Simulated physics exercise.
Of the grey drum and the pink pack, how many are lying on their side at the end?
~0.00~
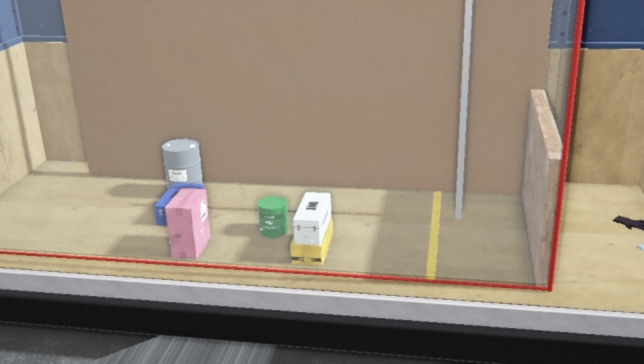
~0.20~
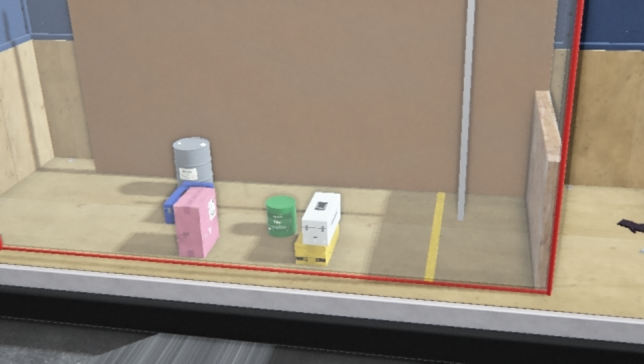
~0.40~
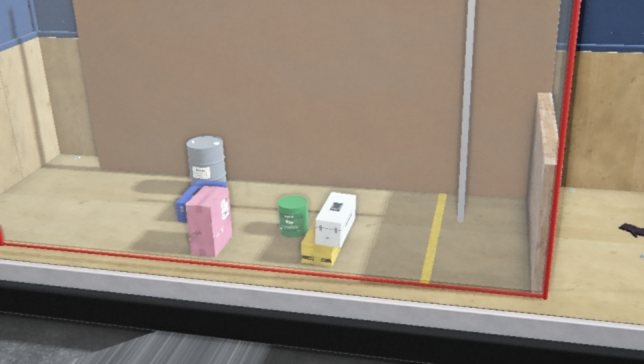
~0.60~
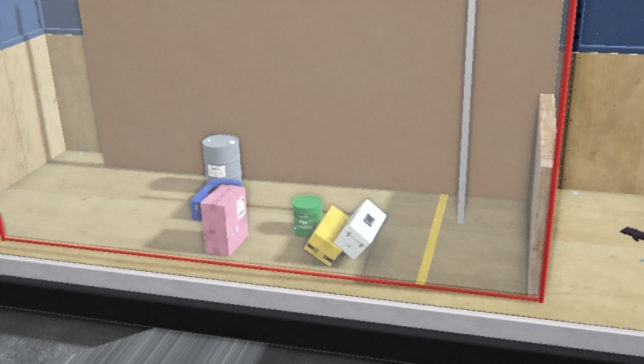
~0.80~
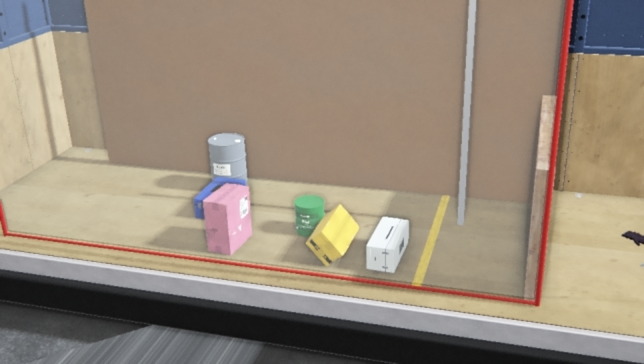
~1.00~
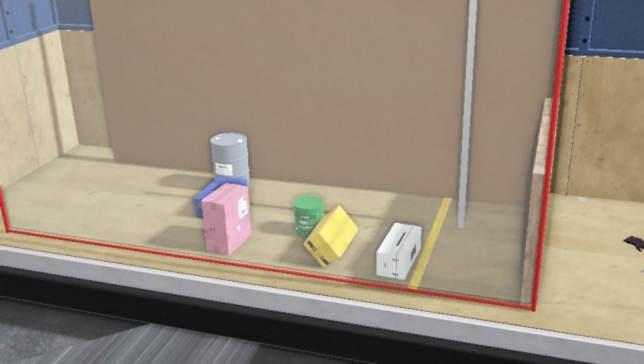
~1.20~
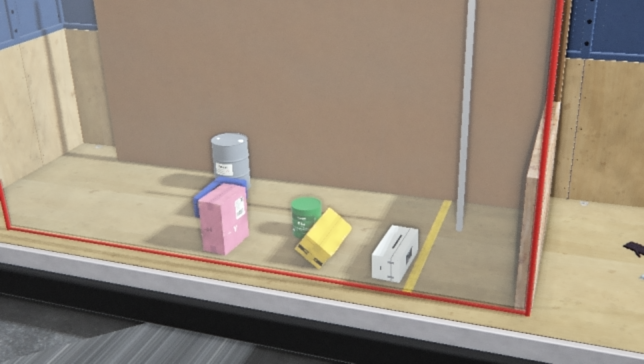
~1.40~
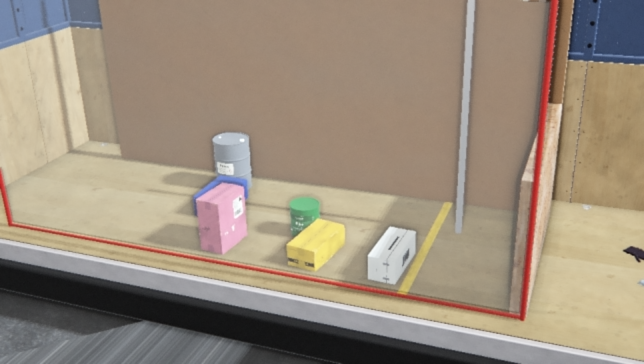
None of them are. The grey drum and the pink pack both slide to the right but are still standing upright at the end.
